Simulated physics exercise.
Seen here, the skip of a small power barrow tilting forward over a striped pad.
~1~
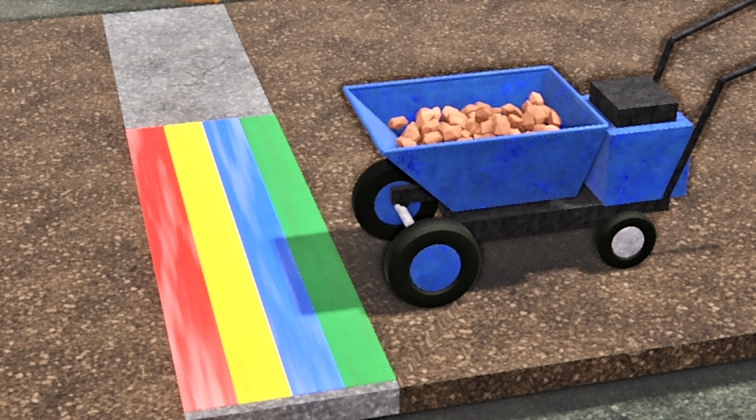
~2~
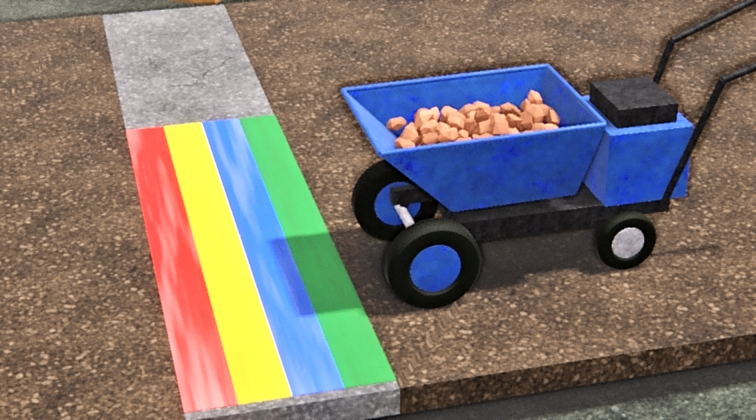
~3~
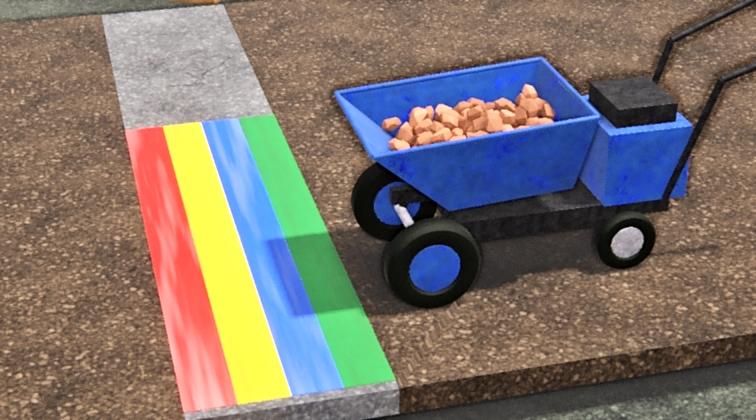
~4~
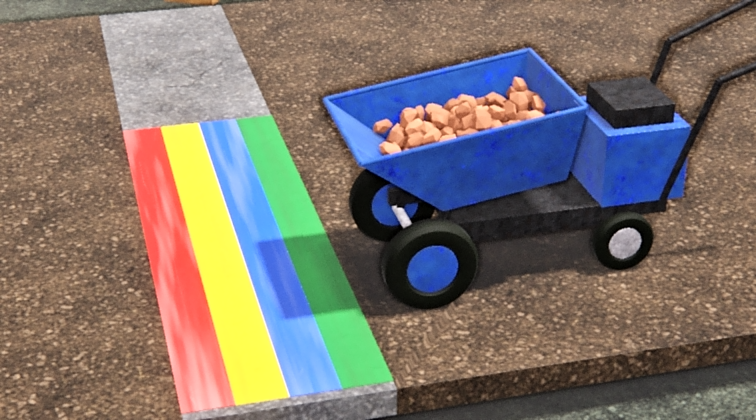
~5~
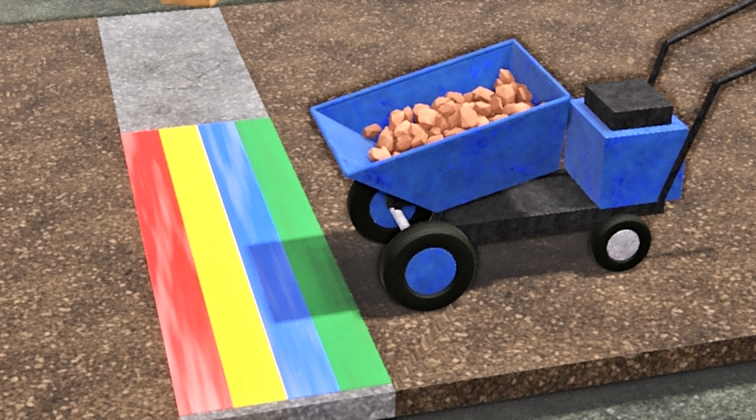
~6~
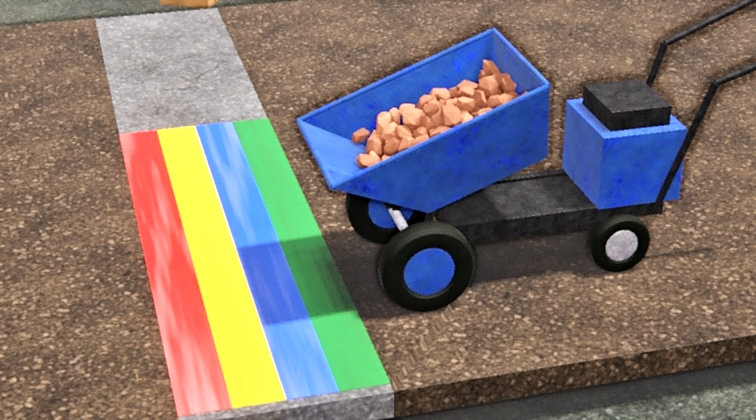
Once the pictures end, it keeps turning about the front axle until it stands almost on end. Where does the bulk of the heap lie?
The heap favours the yellow strip.
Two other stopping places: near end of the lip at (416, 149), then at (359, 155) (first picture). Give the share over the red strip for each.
The first gives 20 %, the second 30 %.
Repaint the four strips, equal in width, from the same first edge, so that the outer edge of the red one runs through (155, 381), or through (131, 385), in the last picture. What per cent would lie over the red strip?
About 20 and 20 per cent.
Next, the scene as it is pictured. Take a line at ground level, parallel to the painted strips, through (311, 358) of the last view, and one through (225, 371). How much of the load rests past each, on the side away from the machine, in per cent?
In turn 90 and 40 in a hundred.
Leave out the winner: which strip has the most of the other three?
Second comes the red one.
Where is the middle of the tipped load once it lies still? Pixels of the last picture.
Close to (206, 290).
Soon, skip tipped steeply; all in the skip.
A while on, skip tipped right over; most in the skip; a small part over the blue strip; a small part over the yellow strip.
Towards the end, skip tipped right over; about a quarter in the skip; a small part over the blue strip; about a third over the yellow strip; about a quarter over the red strip; a small part off the paint.
Finally, skip tipped right over; a small part in the skip; a stray few over the green strip; a small part over the blue strip; about a third over the yellow strip; about a quarter over the red strip; a small part off the paint.
